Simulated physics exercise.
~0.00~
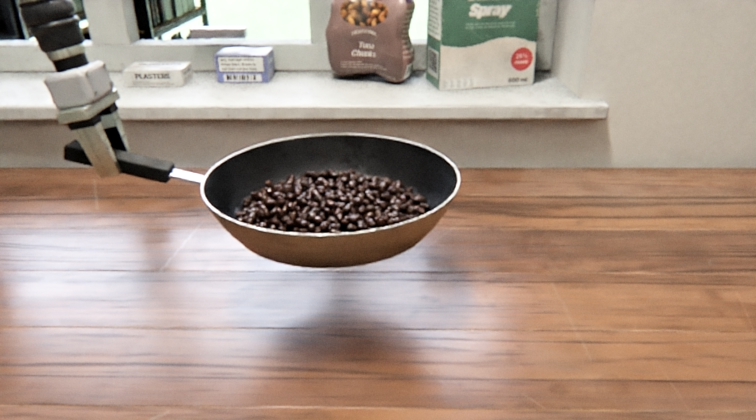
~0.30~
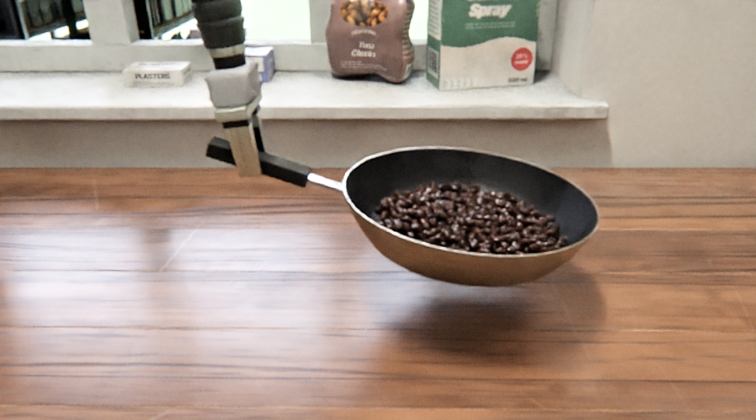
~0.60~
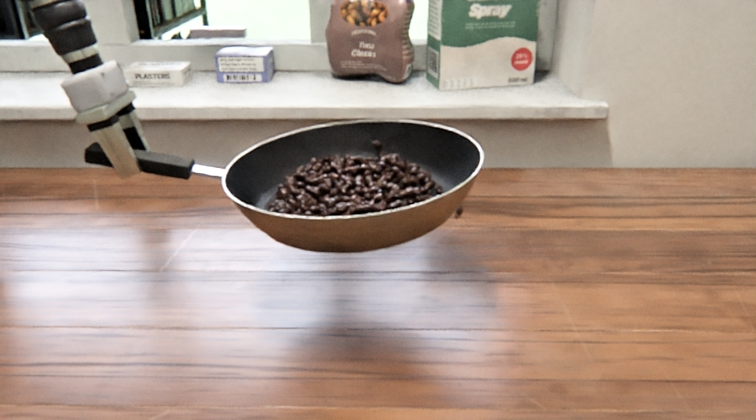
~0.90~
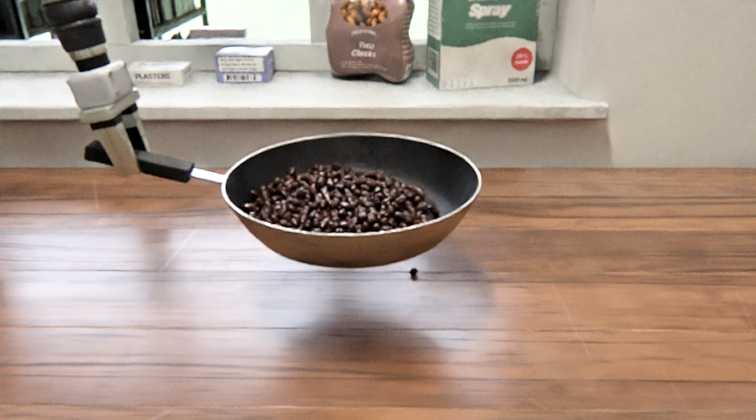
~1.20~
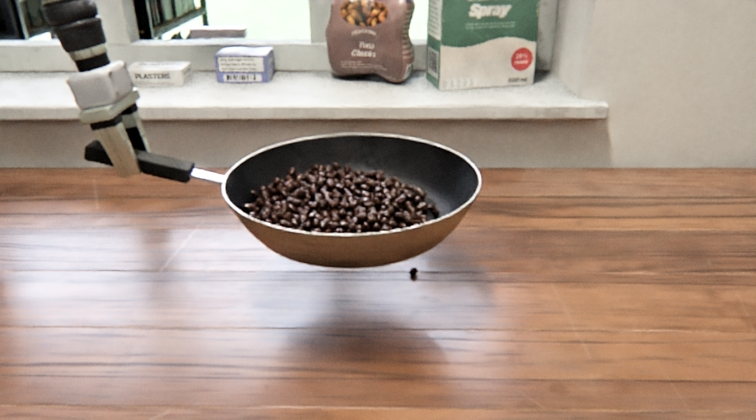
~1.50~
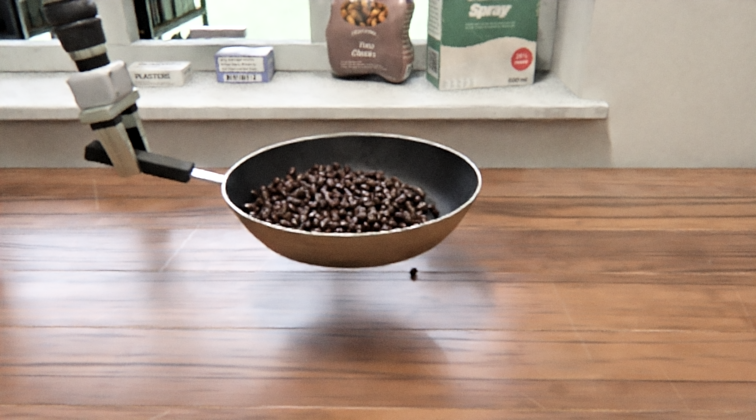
A robot arm at the left grips the black handle of a frying pan with a dark inside and a tan outside, holding a heap of glossy dark brown beans above a brown wooden table. The still view faces a pale windowsill with small boxes, a brown pack and a green and white spray box. The arm swings the pan to the right, then brings it back left, tipping it slightly as the beans shift. One bean drops over the right side. The pan levels and stops, with the heap still inside and the single bean lying on the table.
